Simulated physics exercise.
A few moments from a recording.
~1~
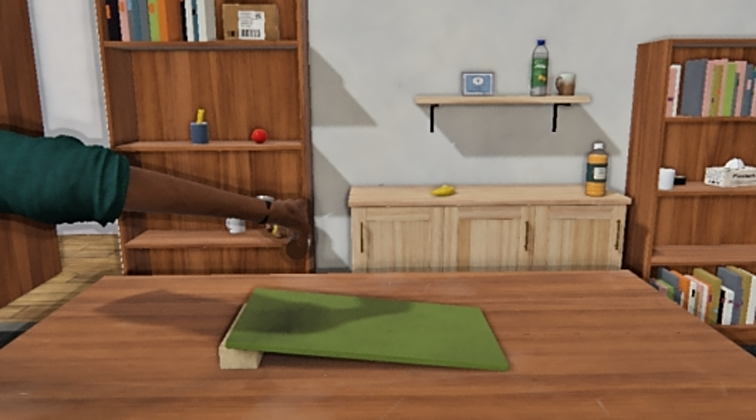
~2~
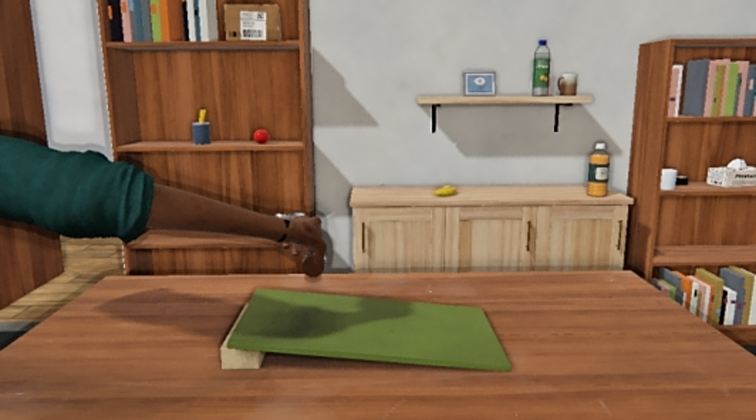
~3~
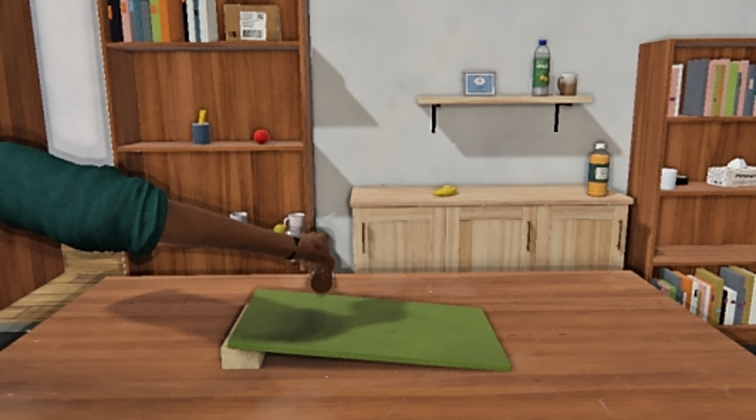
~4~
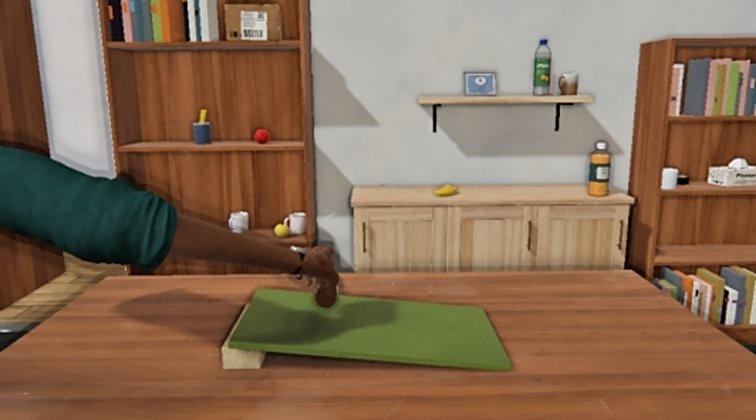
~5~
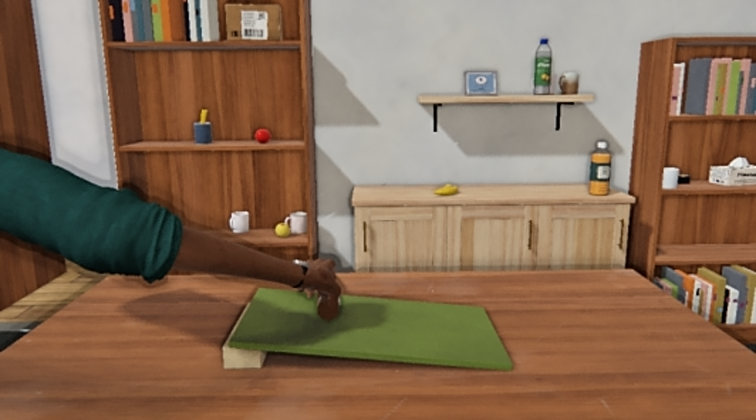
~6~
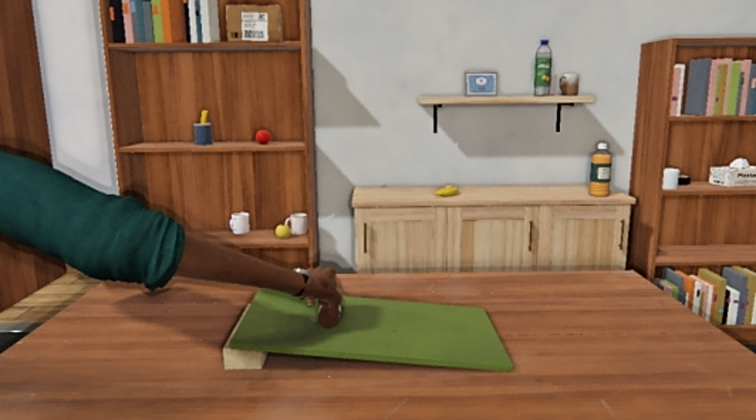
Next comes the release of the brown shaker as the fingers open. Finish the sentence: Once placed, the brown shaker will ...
Once placed, the brown shaker will make its way down the slope.
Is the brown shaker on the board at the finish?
Off the top.
Then, 1.40 s later than the last frame, brown shaker now off the board.
Then, 2.60 s later than the last frame, things are still on the move.
When it is over, off the board, brown shaker. The brown shaker goes downhill.
